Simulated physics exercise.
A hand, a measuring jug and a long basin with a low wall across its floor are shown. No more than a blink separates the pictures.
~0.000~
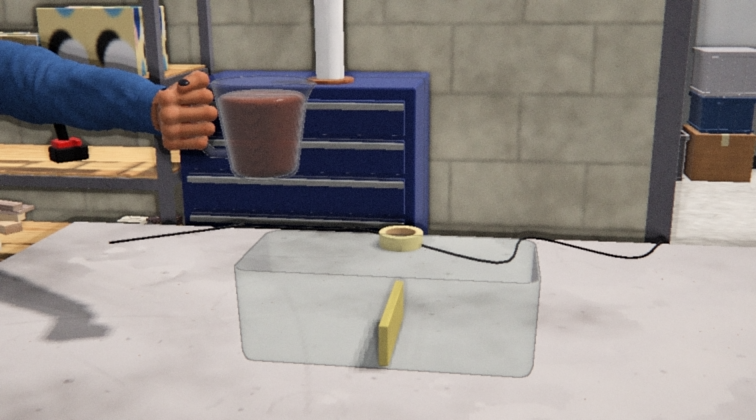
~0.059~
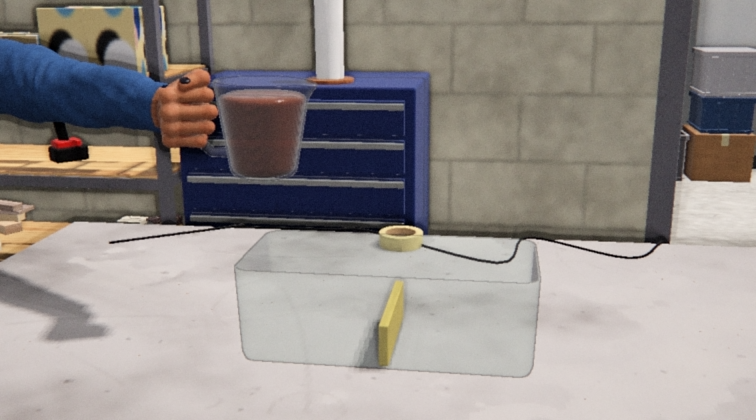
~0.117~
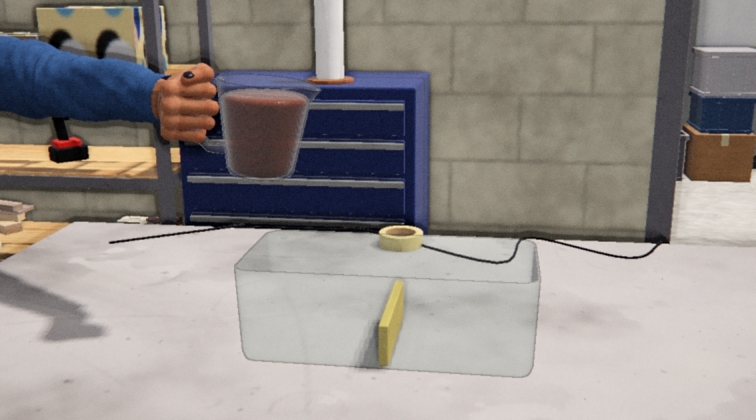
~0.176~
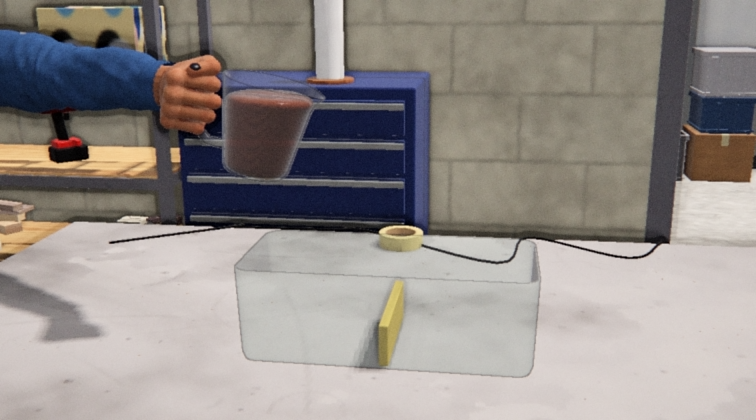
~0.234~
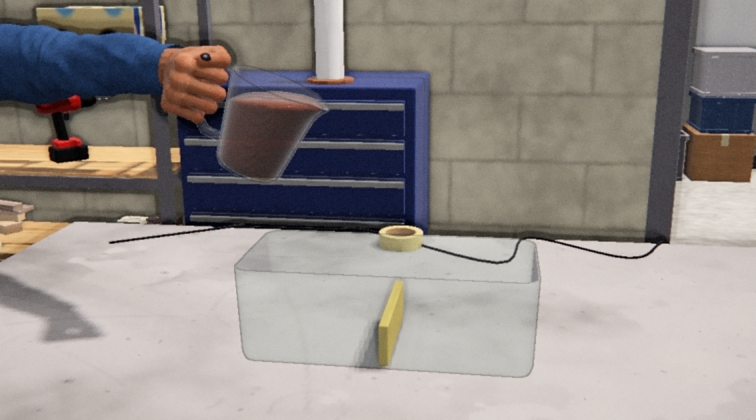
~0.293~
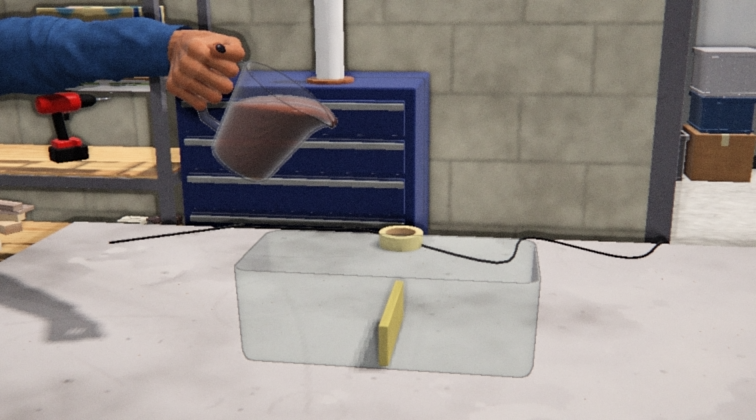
At first, a hand in a blue sleeve holds a clear jug of reddish-brown liquid upright above a long transparent basin with a low yellow wall inside. The hand then tilts the jug steadily to the right, and the liquid shifts toward the spout until it reaches the pouring edge.
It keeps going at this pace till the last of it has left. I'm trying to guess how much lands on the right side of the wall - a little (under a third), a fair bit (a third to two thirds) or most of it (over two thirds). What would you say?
I would say a little, under a third.
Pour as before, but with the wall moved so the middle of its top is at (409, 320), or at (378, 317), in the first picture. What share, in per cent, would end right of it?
Around 10 percent in try one and around 40 percent in try two.
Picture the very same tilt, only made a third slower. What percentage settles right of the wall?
Close to 25 per cent.
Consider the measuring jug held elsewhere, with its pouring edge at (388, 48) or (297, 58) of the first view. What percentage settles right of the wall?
You'd get 90 percent from the first and 5 percent from the second.
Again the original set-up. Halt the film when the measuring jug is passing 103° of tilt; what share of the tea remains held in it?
Roughly 40 %.
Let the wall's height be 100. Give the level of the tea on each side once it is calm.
Left side: Approx. 40 %; right side: Approx. 10 %.
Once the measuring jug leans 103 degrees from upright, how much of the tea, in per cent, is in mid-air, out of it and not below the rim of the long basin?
About 30 per cent.
A moment on, the measuring jug is tipped right over and 38 per cent is still to pour, 19 is left of the wall and 11 right of it.
Next, the measuring jug is tipped right over and 1 per cent is still to pour, 77 is left of the wall and 13 right of it.
Then the measuring jug is tipped right over and 0 per cent is still to pour, 77 is left of the wall and 17 right of it.
Later the measuring jug is tipped right over and 0 per cent is still to pour, 78 is left of the wall and 17 right of it.
At rest 78 per cent lies left of the wall, 17 right of it and 5 outside.
